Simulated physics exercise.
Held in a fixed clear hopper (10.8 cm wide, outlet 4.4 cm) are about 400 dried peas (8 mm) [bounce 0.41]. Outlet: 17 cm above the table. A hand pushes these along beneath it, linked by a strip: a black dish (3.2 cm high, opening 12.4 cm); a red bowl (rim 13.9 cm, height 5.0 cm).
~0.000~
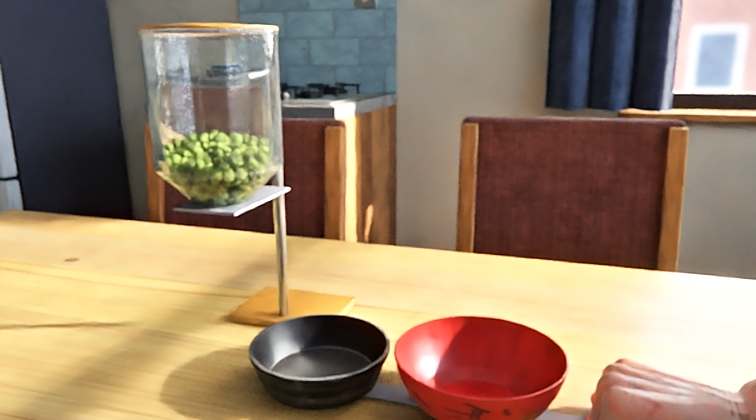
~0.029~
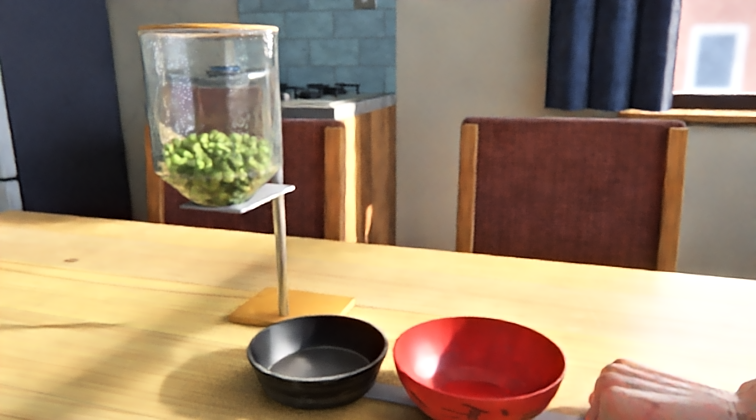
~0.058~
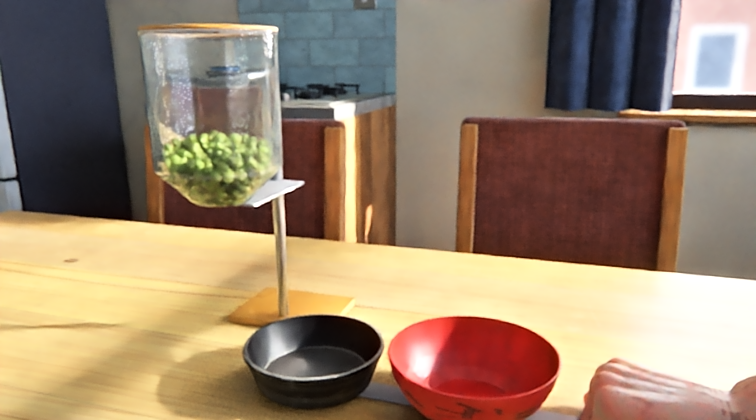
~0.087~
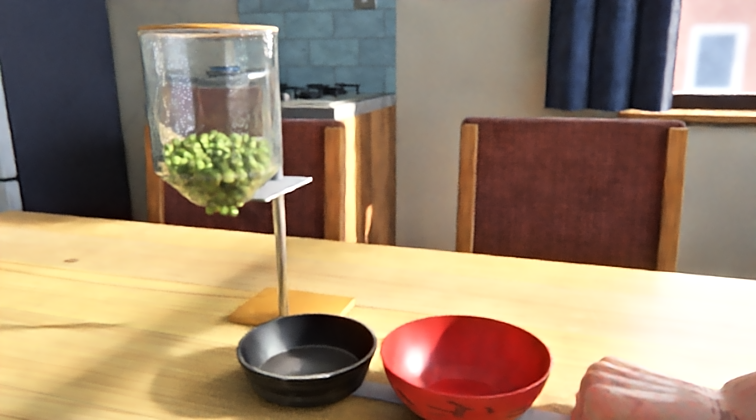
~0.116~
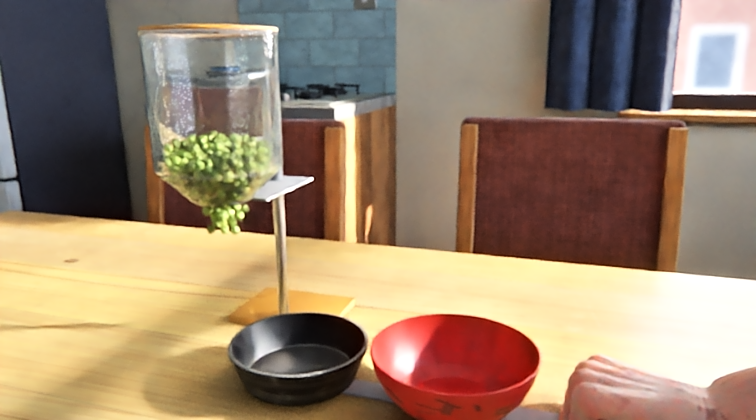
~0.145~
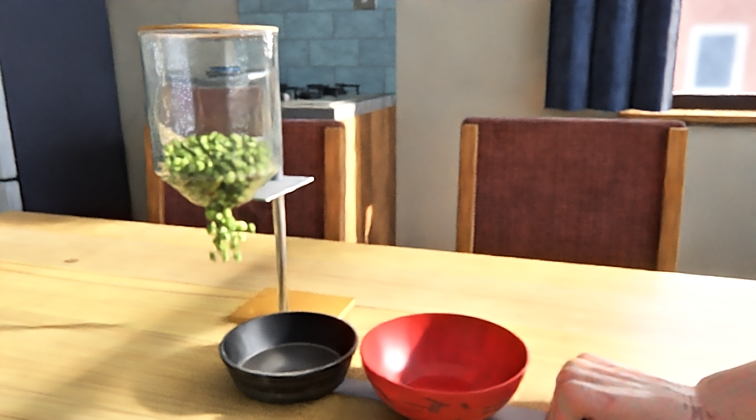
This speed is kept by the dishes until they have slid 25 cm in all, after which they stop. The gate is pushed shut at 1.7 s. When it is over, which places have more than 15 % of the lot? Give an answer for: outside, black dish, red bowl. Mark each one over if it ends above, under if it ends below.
Outside under, black dish over, red bowl over.
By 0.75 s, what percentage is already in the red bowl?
By then it is around 25 per cent.
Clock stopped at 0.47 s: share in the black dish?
About 35 % so far.
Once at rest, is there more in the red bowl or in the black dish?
More ends up in the red bowl.
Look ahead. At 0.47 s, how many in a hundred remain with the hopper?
Estimate: Around 55 percent.
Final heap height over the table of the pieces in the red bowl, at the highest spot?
Around 3.0 cm above the table.
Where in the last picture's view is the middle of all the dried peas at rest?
Around (201, 347).
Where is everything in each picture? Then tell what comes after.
Dishes slid 0.0 cm; 0 pieces falling; top of the load at (222, 148); black dish at (320, 343); red bowl at (480, 352), in the first frame.
Dishes slid 0.1 cm; 0 pieces falling; top of the load at (222, 149), in the second frame.
Dishes slid 0.5 cm; 0 pieces falling; top of the load at (222, 149), in the third frame.
Dishes slid 1.2 cm; 3 pieces falling; top of the load at (222, 149), in the fourth frame.
Dishes slid 2.1 cm; 17 pieces falling; top of the load at (222, 149), in the fifth frame.
Dishes slid 3.0 cm; 26 pieces falling; top of the load at (222, 150); black dish at (290, 339); red bowl at (443, 347). They move about 32 cm a second, in the sixth frame.
After 0.47 s, hopper 55 %, black dish 35 %, in the air 10 %; middle of all pieces on or above the table near (219, 244).
Then, at 0.75 s, red bowl 25 %, hopper 20 %, outside 5 %, black dish 35 %, in the air 10 %; middle of all pieces on or above the table near (191, 297).
Then, at 1.00 s, red bowl 50 %, outside 5 %, black dish 35 %, in the air 5 %; middle of all pieces on or above the table near (175, 335).
After 1.24 s, red bowl 60 %, outside 5 %, black dish 35 %; middle of all pieces on or above the table near (175, 342).
At rest (2.3 s), red bowl 55 %, hopper 0 %, outside 5 %, black dish 35 %.
